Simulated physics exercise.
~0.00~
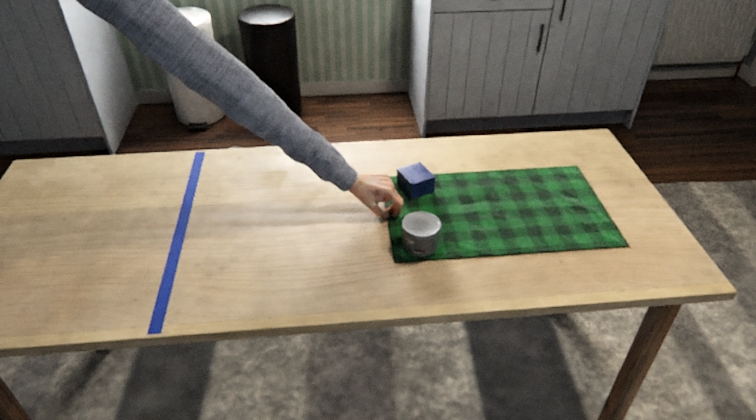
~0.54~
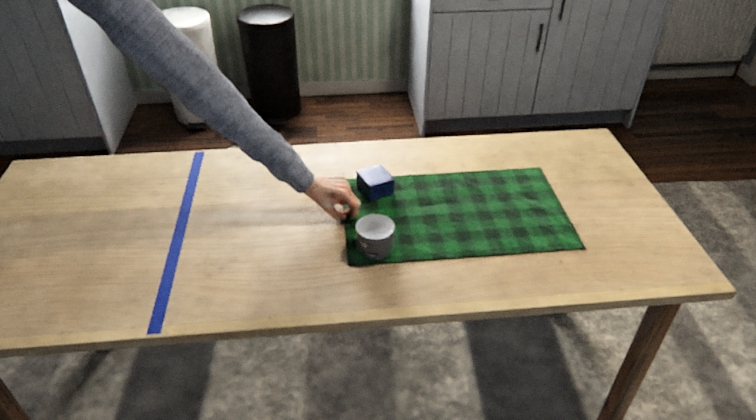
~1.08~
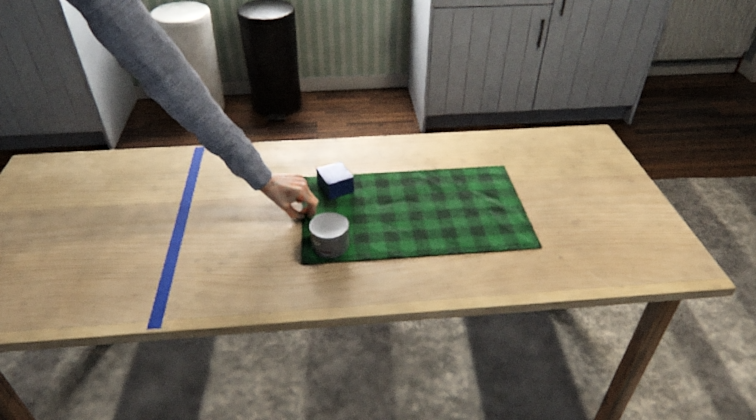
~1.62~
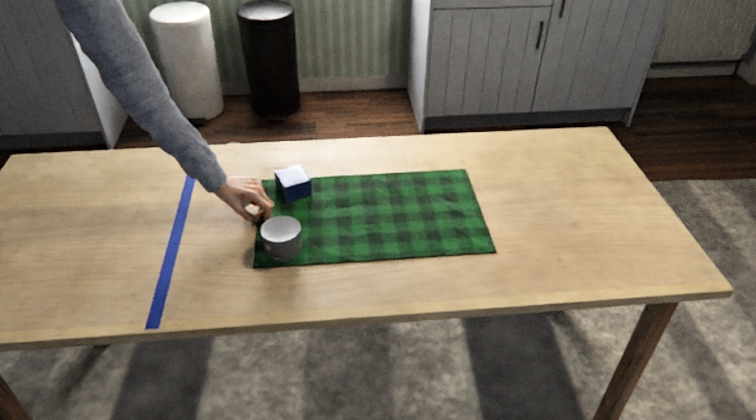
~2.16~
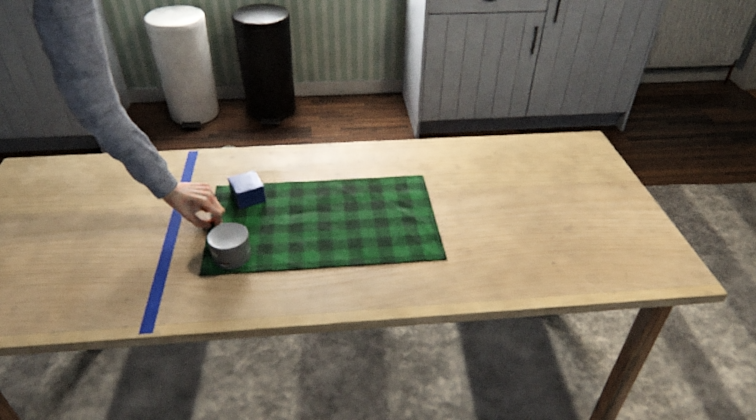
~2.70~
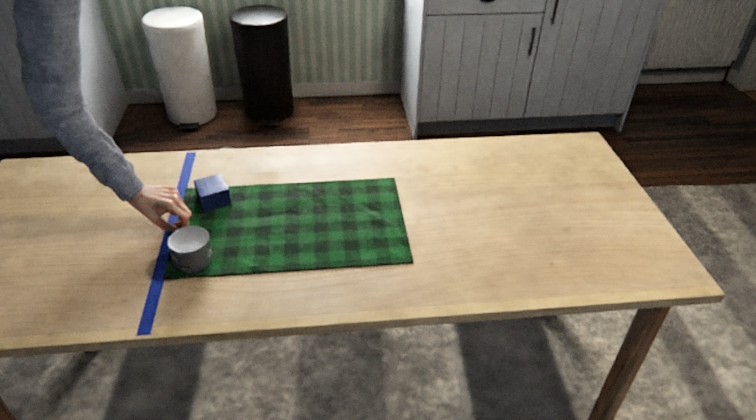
The clip opens on a wooden table where a hand in a blue-grey sleeve grips the left edge of a green checked tea towel carrying a grey tub and a blue block. The hand draws the cloth steadily to the left, toward a strip of blue tape lying across the table. The tub and the block travel along with it, both staying near its left end, while the tape stays in its place. As the view sways slightly, the cloth nears the strip. It ends with the hem at the tape, the tub and block still on the cloth.
